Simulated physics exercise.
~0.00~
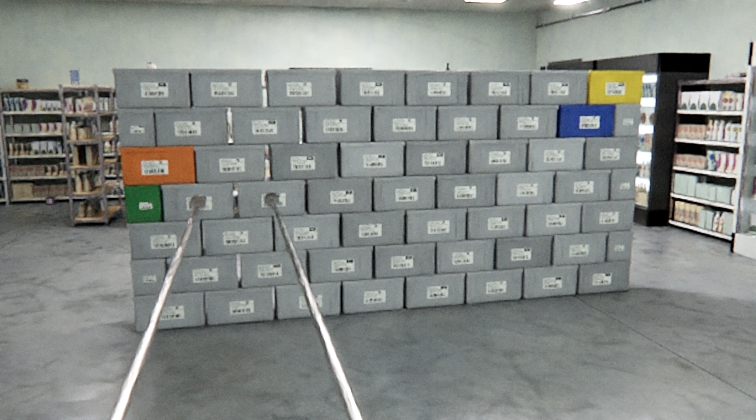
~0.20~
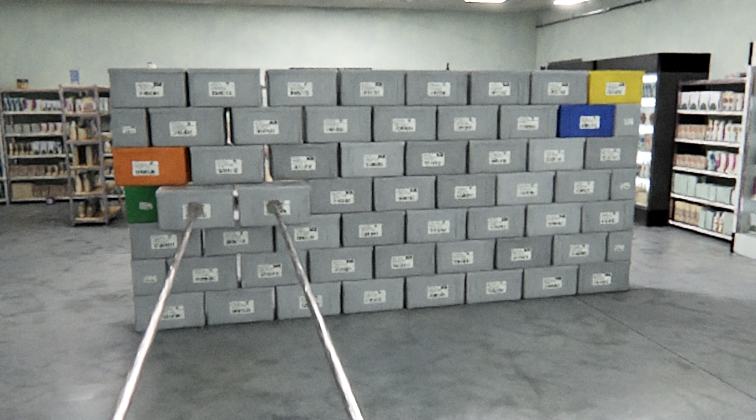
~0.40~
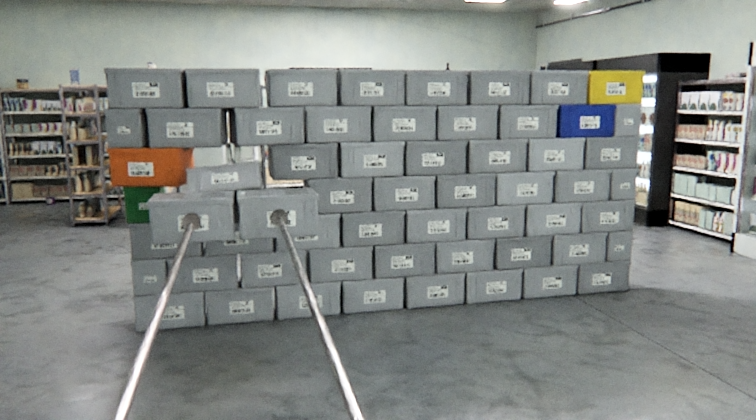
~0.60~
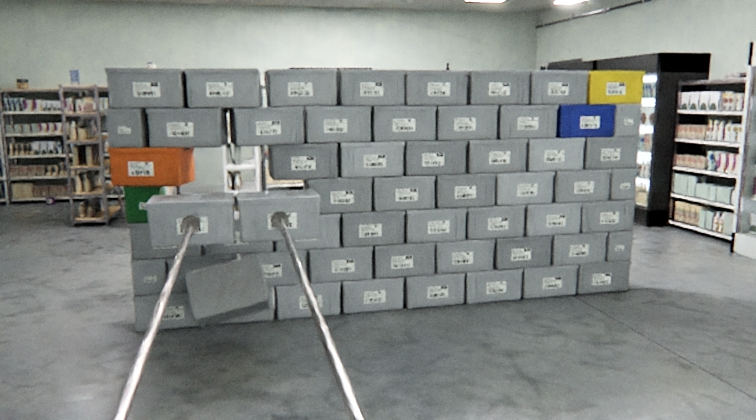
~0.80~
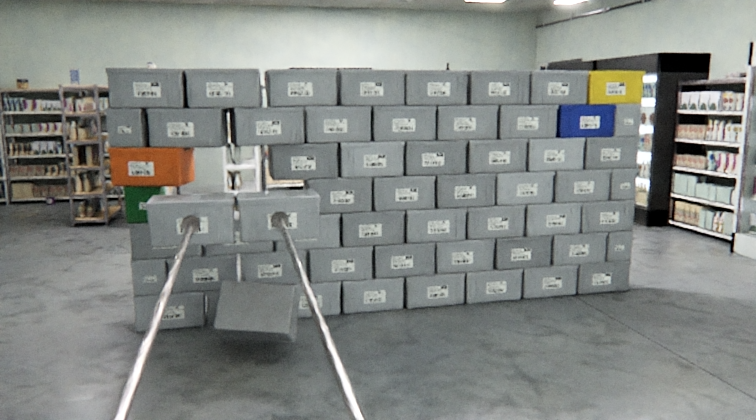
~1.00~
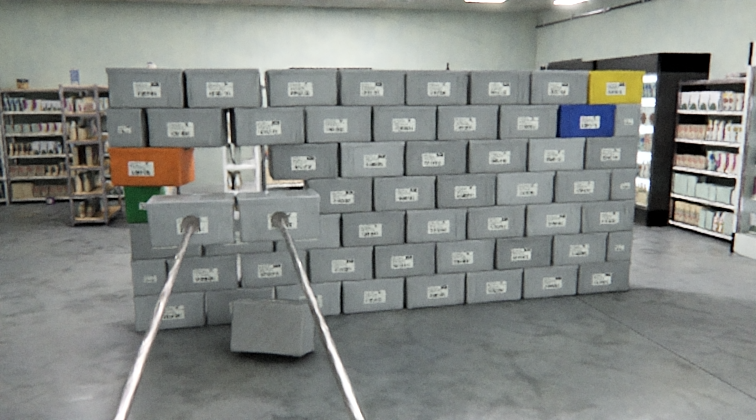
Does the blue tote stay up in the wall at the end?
Yes, the blue tote stays up in its place near the upper right of the wall.
